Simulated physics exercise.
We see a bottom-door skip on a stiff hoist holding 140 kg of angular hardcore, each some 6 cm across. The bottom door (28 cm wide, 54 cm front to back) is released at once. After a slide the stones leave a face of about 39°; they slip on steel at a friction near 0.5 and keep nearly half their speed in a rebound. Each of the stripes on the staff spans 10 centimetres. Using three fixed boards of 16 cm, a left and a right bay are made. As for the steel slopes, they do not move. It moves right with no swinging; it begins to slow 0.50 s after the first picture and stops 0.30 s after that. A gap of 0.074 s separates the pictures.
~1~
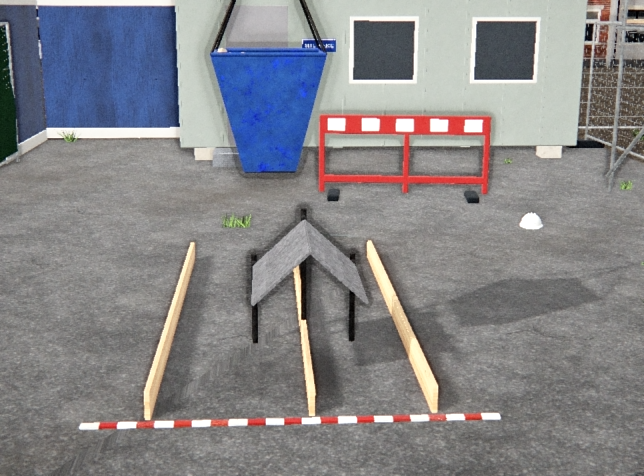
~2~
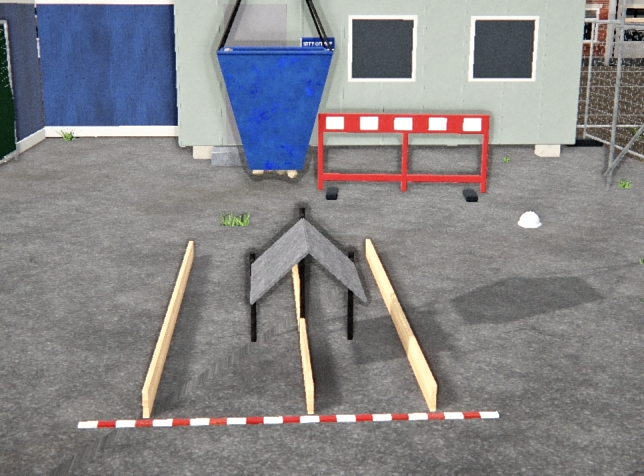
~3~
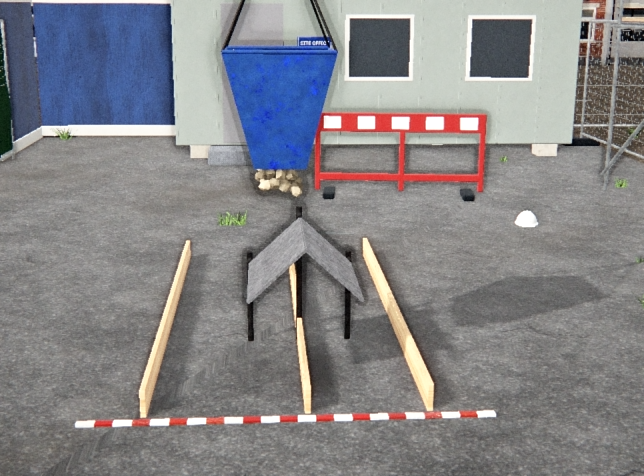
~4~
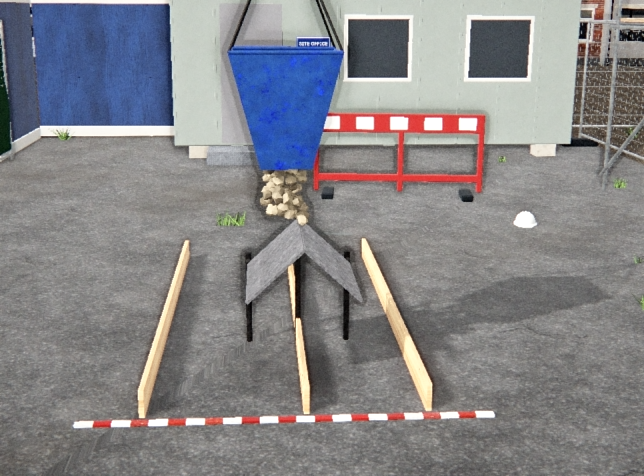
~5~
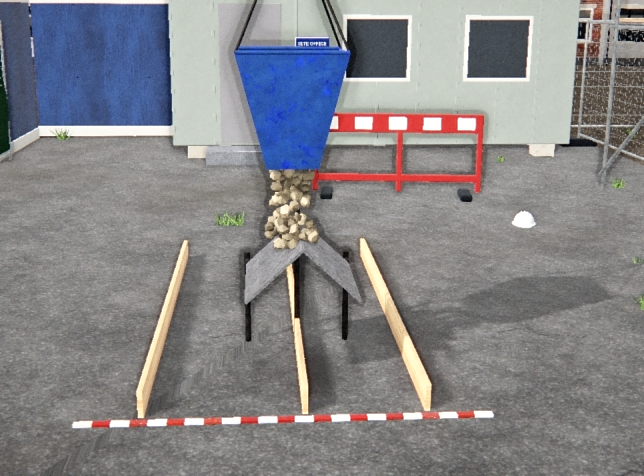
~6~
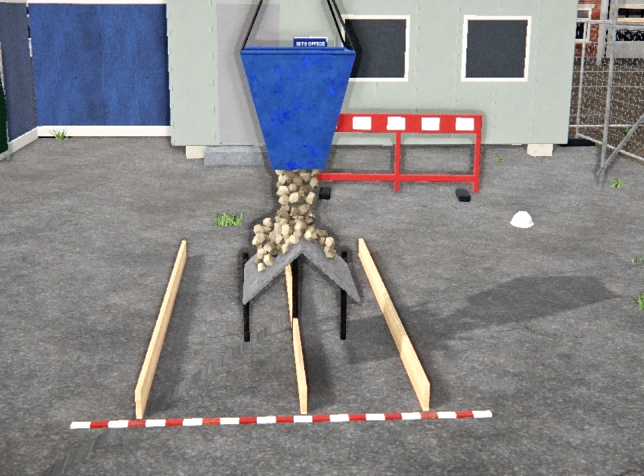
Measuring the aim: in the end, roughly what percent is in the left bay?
Roughly 14 percent.
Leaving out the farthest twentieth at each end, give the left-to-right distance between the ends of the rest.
About 210 cm.
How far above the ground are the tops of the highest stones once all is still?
Some 20 cm up.
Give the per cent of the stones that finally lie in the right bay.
Near 45 in a hundred.
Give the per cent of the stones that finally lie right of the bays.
About 40 percent of the load.
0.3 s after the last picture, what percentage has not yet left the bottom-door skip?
About 40 %.
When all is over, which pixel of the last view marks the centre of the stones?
I'd point to somewhere near (398, 366).
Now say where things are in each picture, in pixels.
The outlet is at (270, 163); nothing has dropped yet, in the first frame.
The outlet is at (276, 161); 5 % is out, in the second frame.
The outlet is at (280, 160); 10 % is out, the lowest stones still above the boards at (292, 185), 118 cm up, in the third frame.
The outlet is at (287, 161); 16 % is out, the lowest stones still above the boards at (299, 213), 101 cm up, in the fourth frame.
The outlet is at (293, 161); 21 % is out, the lowest stones still above the boards at (289, 237), 86 cm up, in the fifth frame.
The outlet is at (299, 161); 28 % is out, the lowest stones still above the boards at (275, 259), 76 cm up, in the sixth frame.
Then, 0.3 s after the last picture, 38 % in the bottom-door skip, 27 % on the steel, 10 % falling or lying in the left bay, 25 % falling or lying in the right bay, 1 % falling or lying right of the bays; the stones farthest right are at (406, 345).
Then, 0.7 s after the last picture, 0 % in the bottom-door skip, 20 % on the steel, 13 % falling or lying in the left bay, 48 % falling or lying in the right bay, 19 % falling or lying right of the bays; the stones farthest right are at (496, 365).
Then, 1.3 s after the last picture, 0 % in the bottom-door skip, 14 % falling or lying in the left bay, 47 % falling or lying in the right bay, 39 % falling or lying right of the bays; the stones farthest right are at (562, 368).
Then, 2.2 s after the last picture, 0 % in the bottom-door skip, 14 % falling or lying in the left bay, 47 % falling or lying in the right bay, 40 % falling or lying right of the bays; the stones farthest right are at (573, 370).
Then, 4.1 s after the last picture, 0 % in the bottom-door skip, 14 % in the left bay, 47 % in the right bay, 40 % right of the bays; the stones farthest right are at (573, 370).
